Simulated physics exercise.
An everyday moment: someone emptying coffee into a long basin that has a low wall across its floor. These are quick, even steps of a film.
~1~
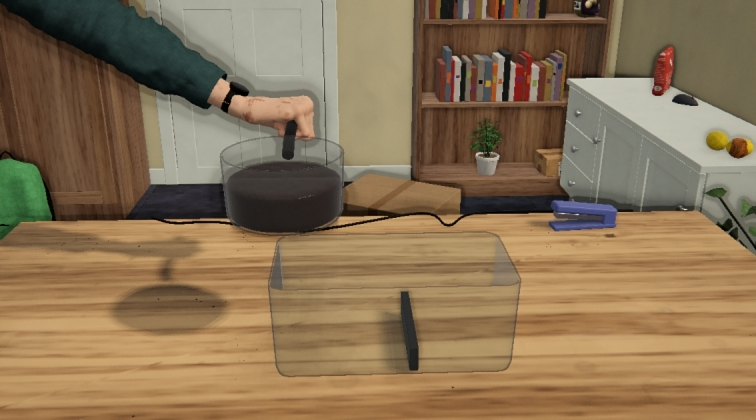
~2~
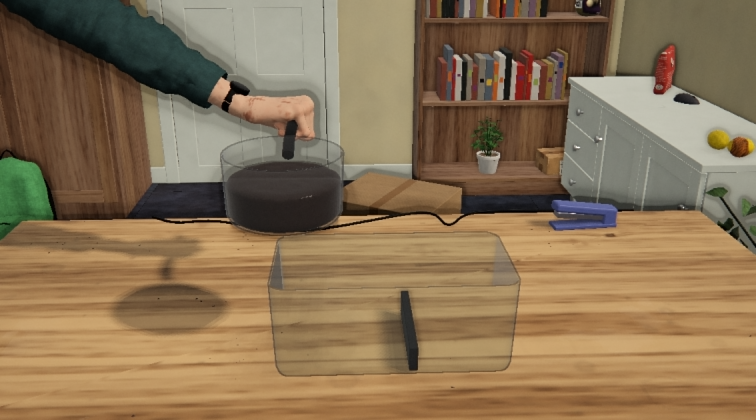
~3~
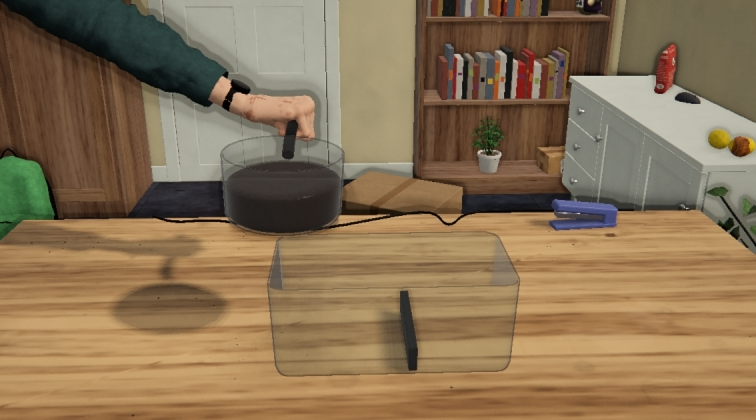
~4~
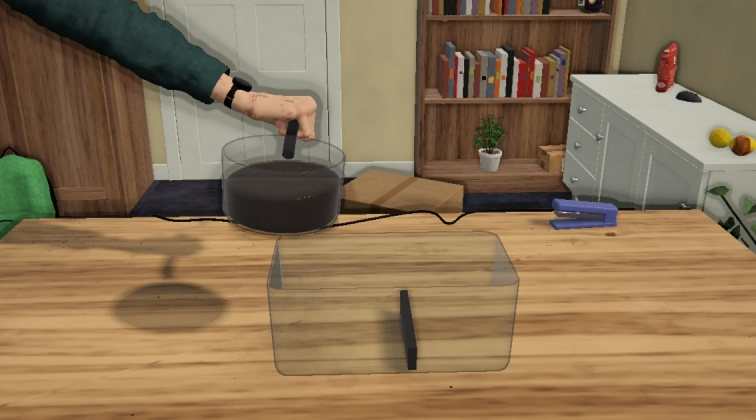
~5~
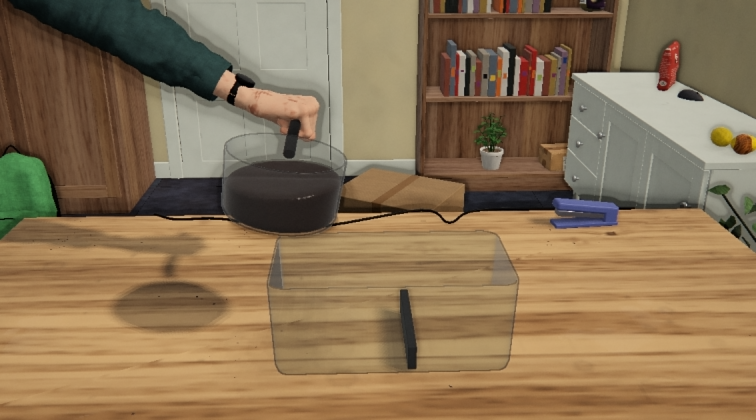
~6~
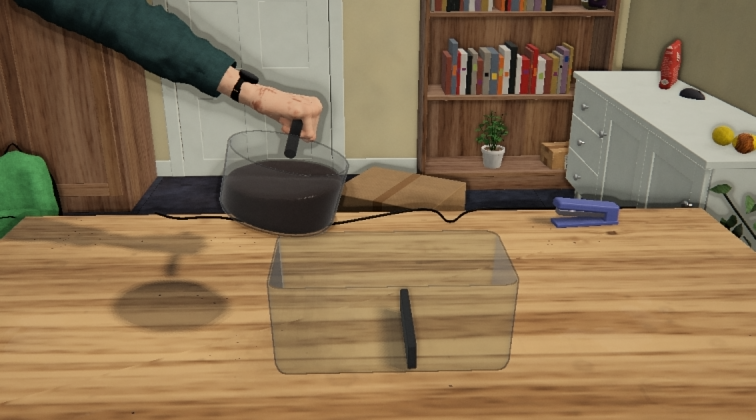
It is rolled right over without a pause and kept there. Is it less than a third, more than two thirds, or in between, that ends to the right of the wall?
In the end less than a third is right of the wall.
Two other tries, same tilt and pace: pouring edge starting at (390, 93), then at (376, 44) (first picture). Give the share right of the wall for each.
The first gives 65 %, the second 65 %.
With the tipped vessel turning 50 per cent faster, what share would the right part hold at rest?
Near 20 %.
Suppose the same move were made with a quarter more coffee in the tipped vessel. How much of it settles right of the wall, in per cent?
Near 25 %.
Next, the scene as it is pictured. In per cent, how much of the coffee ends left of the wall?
Close to 85 per cent.
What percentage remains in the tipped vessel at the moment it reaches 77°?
Roughly 60 in a hundred.
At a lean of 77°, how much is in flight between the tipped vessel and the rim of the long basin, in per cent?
Close to 30 per cent.
A moment on, the tilt is 77° and 61 per cent is still to pour, 9 is left of the wall and 0 right of it.
Next, the tilt is 110° and 11 per cent is still to pour, 79 is left of the wall and 3 right of it.
Then the tilt is 112° and 0 per cent is still to pour, 89 is left of the wall and 9 right of it.
Later the tilt is 112° and 0 per cent is still to pour, 87 is left of the wall and 12 right of it.
In the end 87 per cent lies left of the wall, 12 right of it and 1 outside.
